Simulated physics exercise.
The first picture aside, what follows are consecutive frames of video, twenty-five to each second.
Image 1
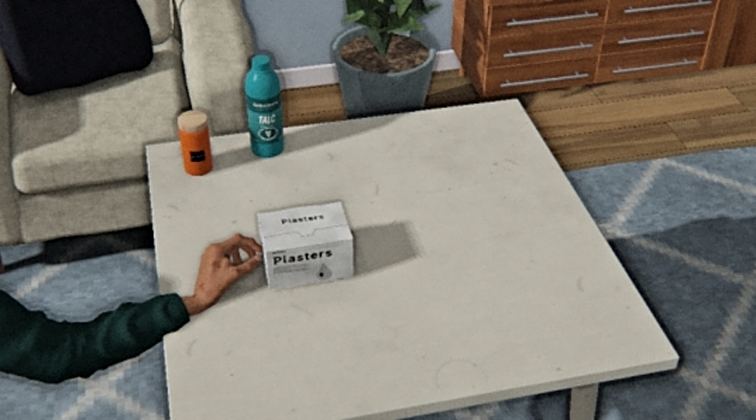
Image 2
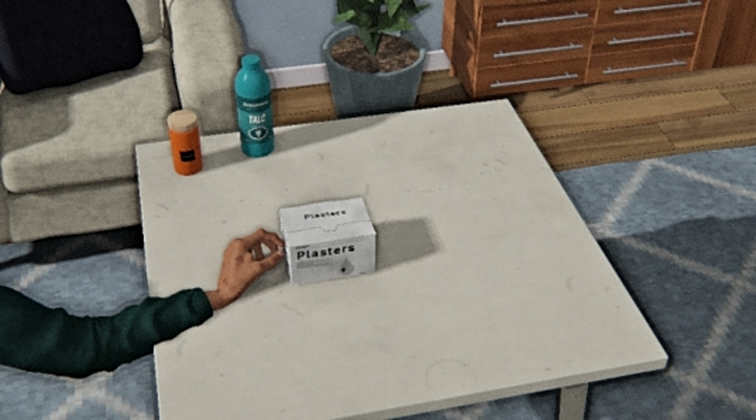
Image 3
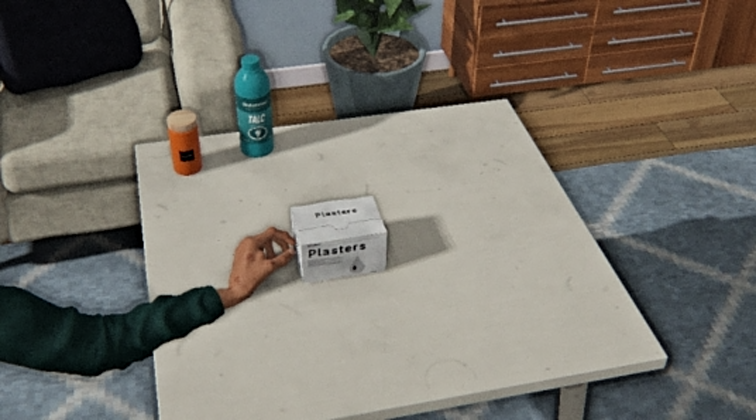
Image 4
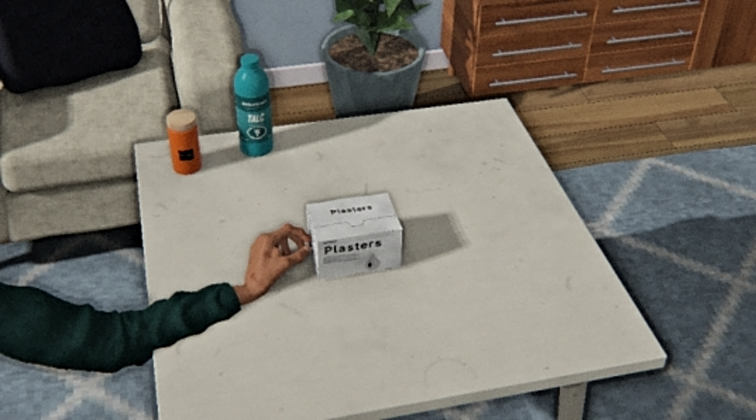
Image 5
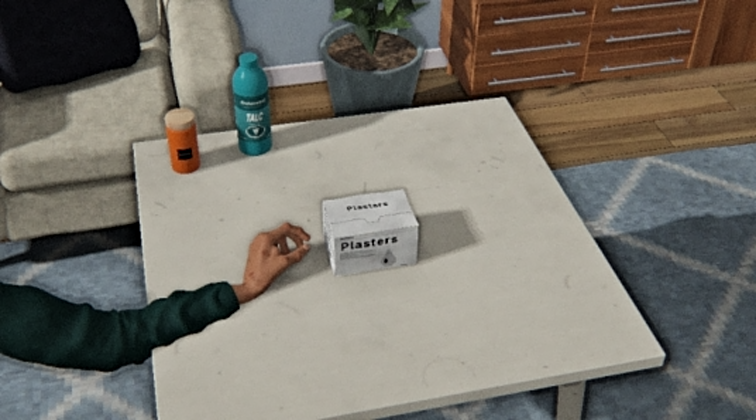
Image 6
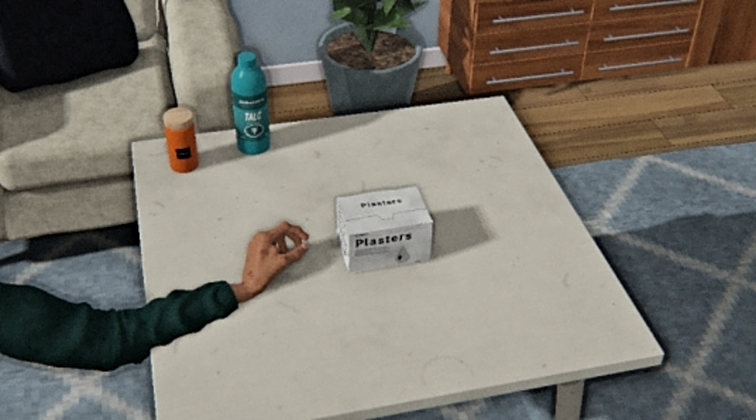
A white box of plasters slid to the right across a pale table, nudged by a hand in a dark green sleeve, then kept sliding after the hand stopped, while two bottles stood behind.
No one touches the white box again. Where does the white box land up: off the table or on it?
On it.
Then, 0.10 s after the last picture, white box slid about its own width near (414, 225).
Then, 0.20 s after the last picture, white box slid about its own width near (432, 222).
Then, 0.50 s after the last picture, white box slid about its own width near (440, 221).
At rest, moved from the start, white box. Seen from the same camera at the end, white box near (440, 221).
